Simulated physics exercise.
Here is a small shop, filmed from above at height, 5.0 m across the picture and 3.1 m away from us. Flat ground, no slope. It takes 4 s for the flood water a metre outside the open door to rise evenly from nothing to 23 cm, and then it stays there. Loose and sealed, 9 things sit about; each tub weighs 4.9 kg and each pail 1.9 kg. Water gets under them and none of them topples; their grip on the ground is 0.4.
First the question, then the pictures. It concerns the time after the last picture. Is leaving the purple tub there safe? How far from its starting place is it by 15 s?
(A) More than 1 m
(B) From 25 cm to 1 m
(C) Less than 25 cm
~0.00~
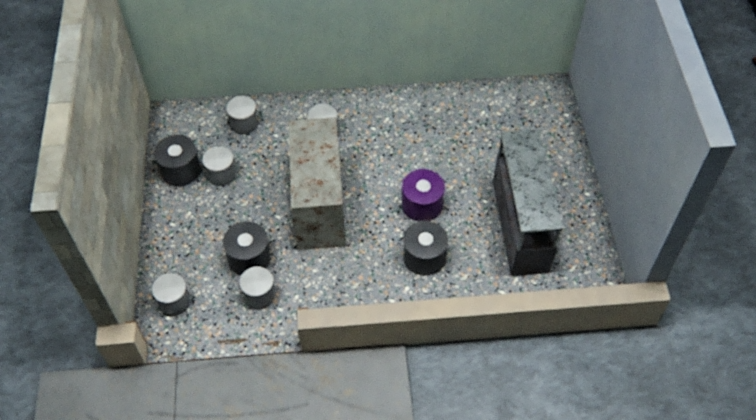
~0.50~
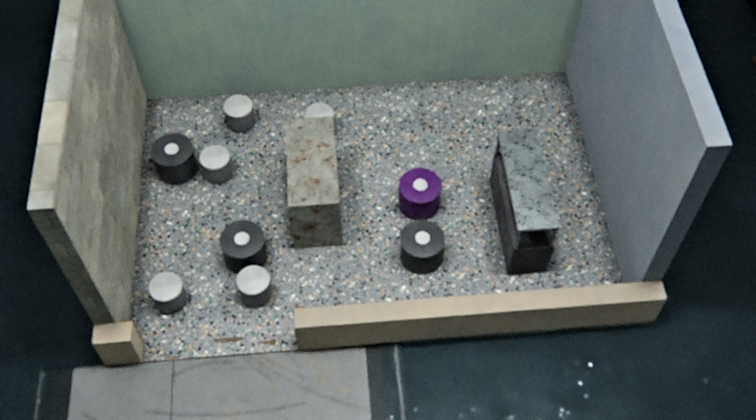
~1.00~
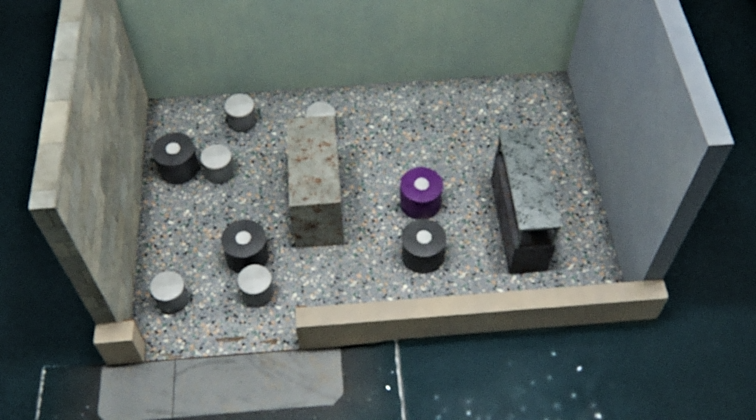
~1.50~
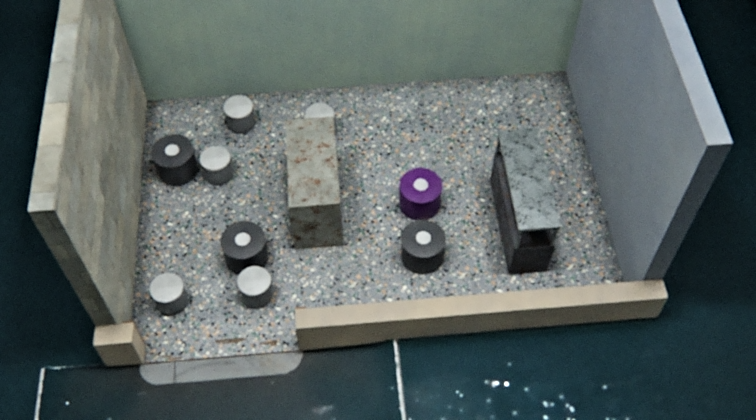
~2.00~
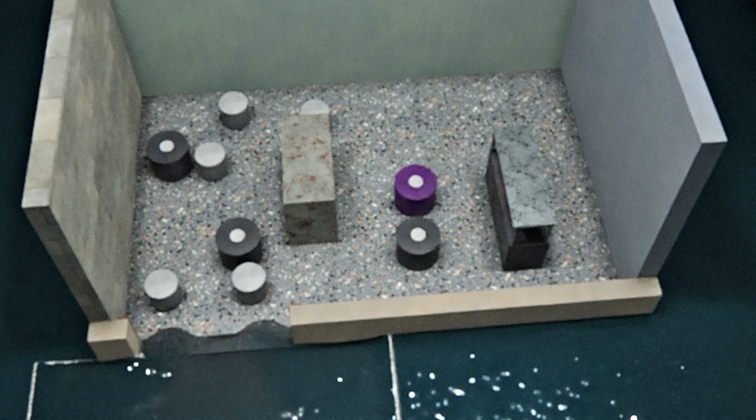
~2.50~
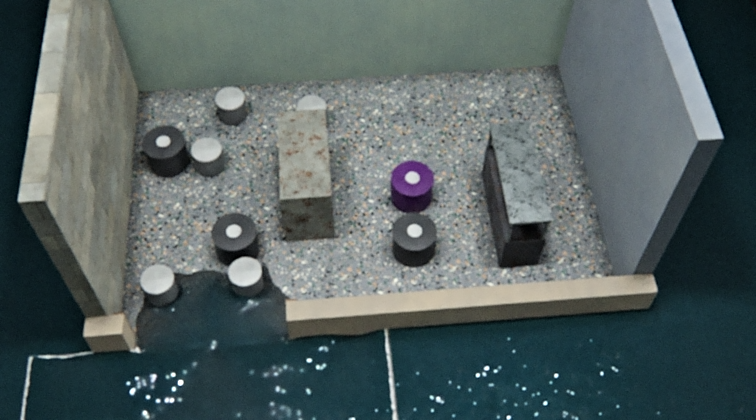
Option B: From 25 cm to 1 m.
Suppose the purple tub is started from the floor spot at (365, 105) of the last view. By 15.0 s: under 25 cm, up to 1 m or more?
Answer: It covers a big distance.
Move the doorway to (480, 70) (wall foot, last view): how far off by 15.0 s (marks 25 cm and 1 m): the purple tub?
That would leave the purple tub a long way off.
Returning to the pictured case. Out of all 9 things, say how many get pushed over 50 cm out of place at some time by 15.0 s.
I make it 9.
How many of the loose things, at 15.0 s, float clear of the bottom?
I get 9.
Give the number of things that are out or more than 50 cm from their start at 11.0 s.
7 of them.
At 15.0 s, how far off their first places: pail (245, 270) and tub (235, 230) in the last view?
Shifts: 120 cm / 120 cm.
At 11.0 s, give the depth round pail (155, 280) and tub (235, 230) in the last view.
I'd put it at 12 cm and 16 cm respectively.
After 3.5 s the purple tub is near (412, 178), 0.0 m from its start, aground; 1 afloat.
After 6.8 s the purple tub is near (412, 178), 0.0 m from its start, aground; 5 afloat.
After 11.0 s the purple tub is near (379, 168), 0.4 m from its start, afloat; 9 afloat.
After 15.0 s the purple tub is near (383, 144), 0.5 m from its start, afloat; 9 afloat.
